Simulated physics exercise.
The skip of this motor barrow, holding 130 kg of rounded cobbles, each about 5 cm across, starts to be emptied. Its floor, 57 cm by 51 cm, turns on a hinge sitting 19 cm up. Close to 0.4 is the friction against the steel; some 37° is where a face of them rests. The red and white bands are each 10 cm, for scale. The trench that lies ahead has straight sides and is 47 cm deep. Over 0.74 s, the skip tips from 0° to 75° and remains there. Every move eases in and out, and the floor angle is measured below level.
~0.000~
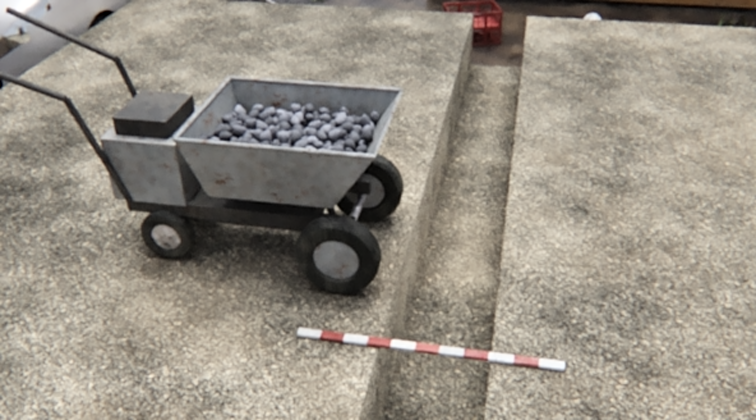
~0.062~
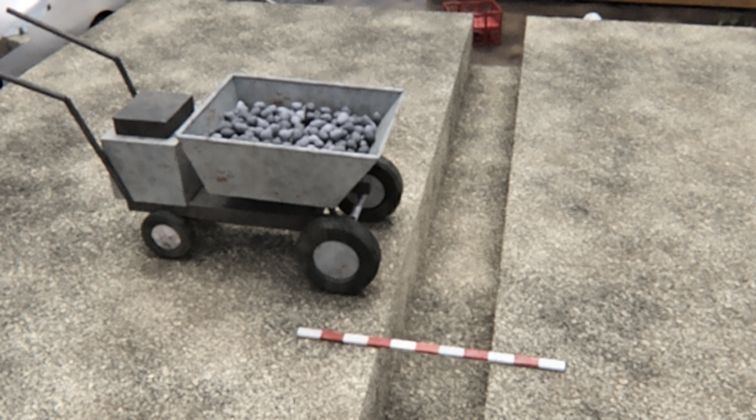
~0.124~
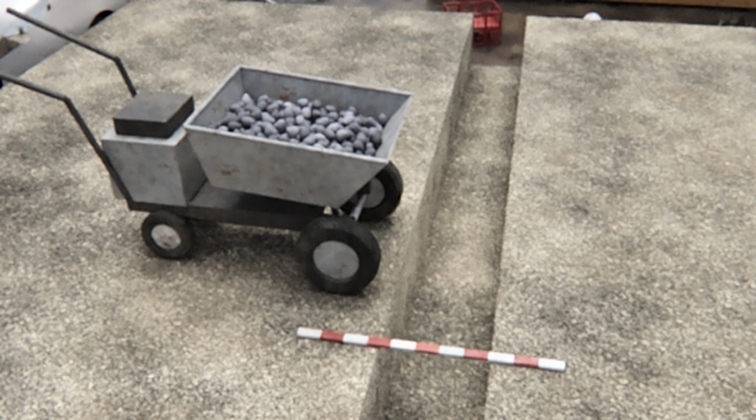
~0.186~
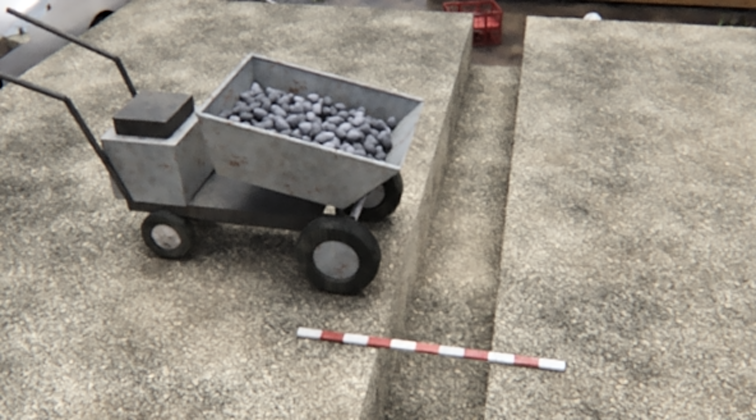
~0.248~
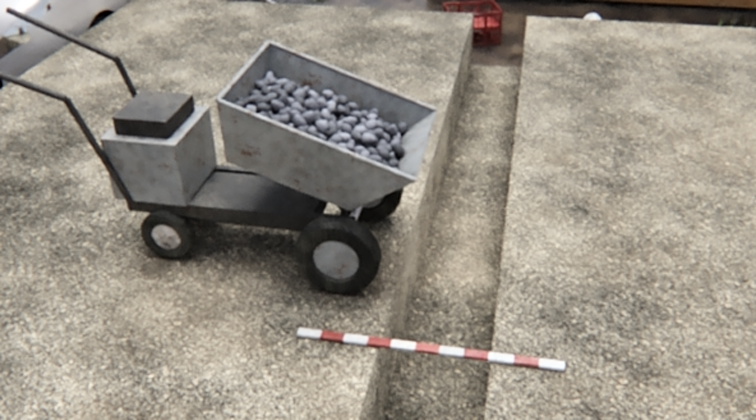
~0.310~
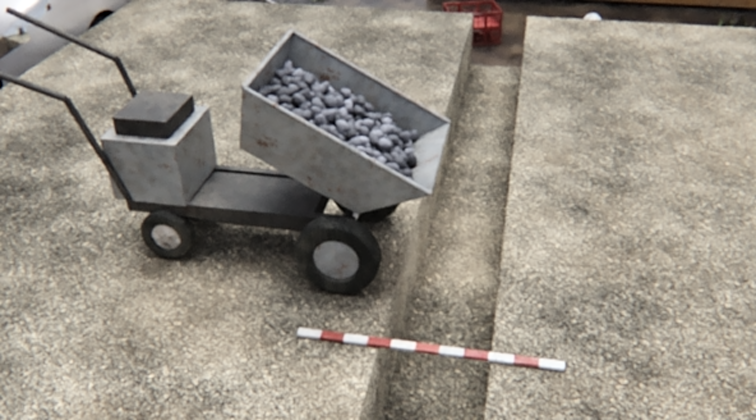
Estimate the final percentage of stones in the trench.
I would say 42 percent.
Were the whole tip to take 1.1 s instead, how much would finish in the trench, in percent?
Trench share: Approx. 55%.
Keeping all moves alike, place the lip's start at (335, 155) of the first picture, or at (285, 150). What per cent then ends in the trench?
Roughly 80 percent for the first, and 100 percent for the second.
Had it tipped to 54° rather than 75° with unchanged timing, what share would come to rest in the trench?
In that case near 15 per cent.
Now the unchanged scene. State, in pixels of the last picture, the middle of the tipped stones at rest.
The resting stones are centred at roughly (523, 269).
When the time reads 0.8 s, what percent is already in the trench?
Some 10 per cent.
After 0.6 s the floor is at 63°; 100 % in the skip; the foremost stones are at (455, 227).
After 0.8 s the floor is at 75°; 68 % in the skip, 9 % in the trench, 23 % past the trench; the foremost stones are at (552, 279).
After 1.2 s the floor is at 75°; 18 % in the skip, 23 % in the trench, 58 % past the trench; the foremost stones are at (725, 300).
After 3.1 s the floor is at 75°; 0 % in the skip, 42 % in the trench, 58 % past the trench; the foremost stones are past the picture's edge.
